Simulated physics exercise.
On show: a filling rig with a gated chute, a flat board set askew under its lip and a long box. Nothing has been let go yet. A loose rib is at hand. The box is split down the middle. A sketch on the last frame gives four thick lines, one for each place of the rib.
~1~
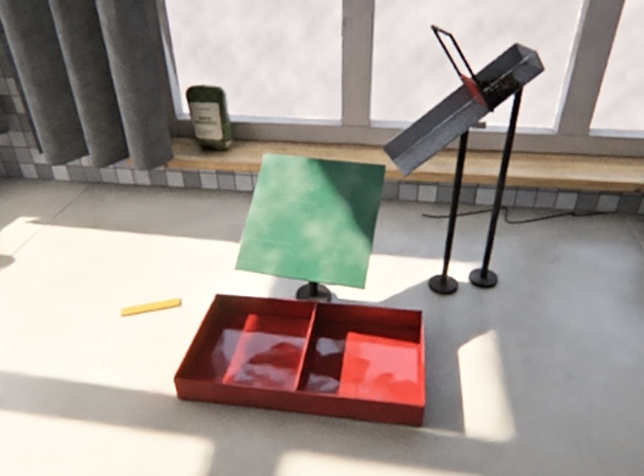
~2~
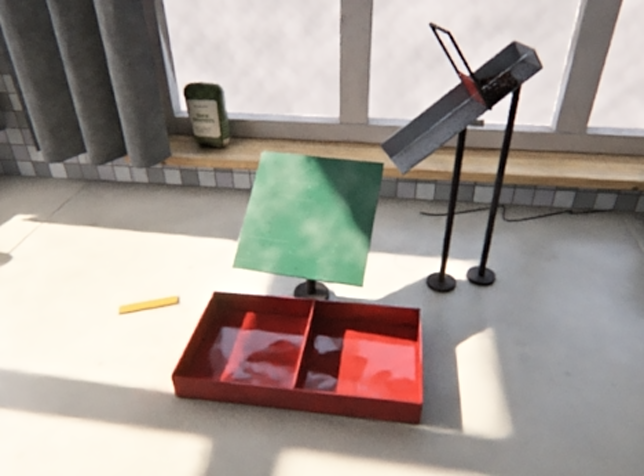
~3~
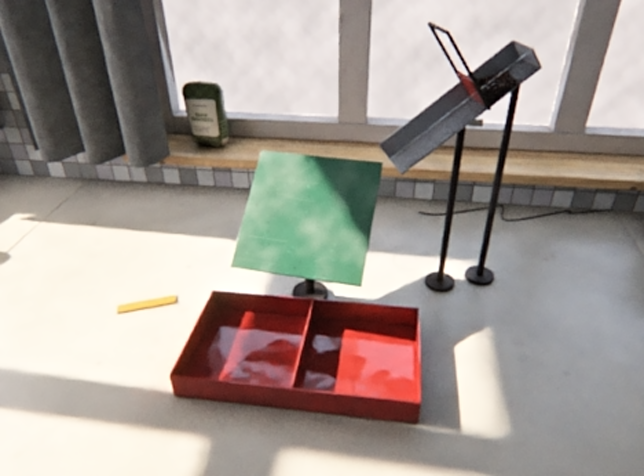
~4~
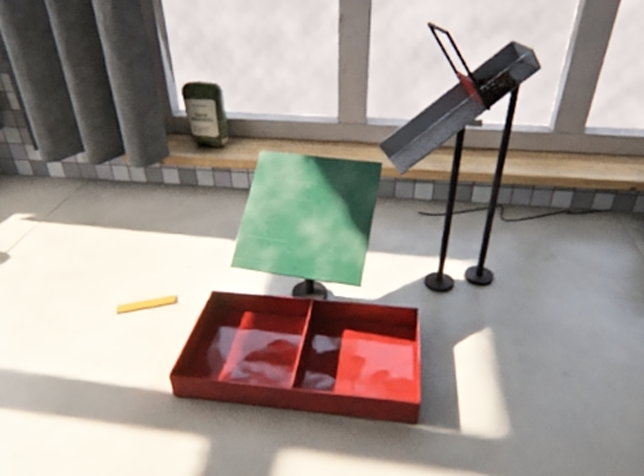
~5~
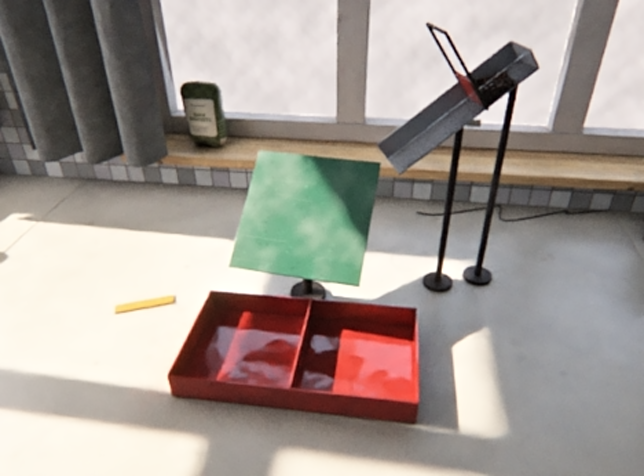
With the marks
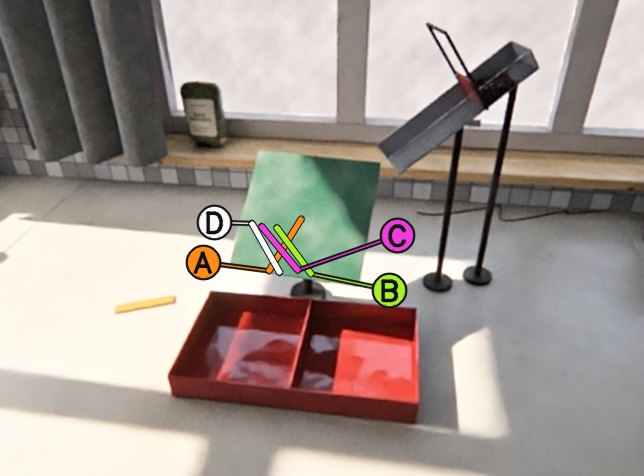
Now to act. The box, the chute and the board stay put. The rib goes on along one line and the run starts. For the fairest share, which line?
C is best.
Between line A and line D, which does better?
That is line D.
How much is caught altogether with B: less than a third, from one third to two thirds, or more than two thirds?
More than two thirds.
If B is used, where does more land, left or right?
More lands on the right.
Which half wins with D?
More lands on the left.
On the marked copy, line A from (301, 218) to (269, 270); line B from (276, 227) to (311, 273); line C from (261, 226) to (297, 270); line D from (252, 223) to (279, 272).
Choosing A, of what is caught, almost all in the left half, about a tenth in the right.
Choosing B, of what is caught, about a tenth in the left half, almost all in the right.
Choosing C, of what is caught, roughly a third in the left half, roughly two thirds in the right.
Choosing D, of what is caught, the larger part in the left half, roughly a quarter in the right.
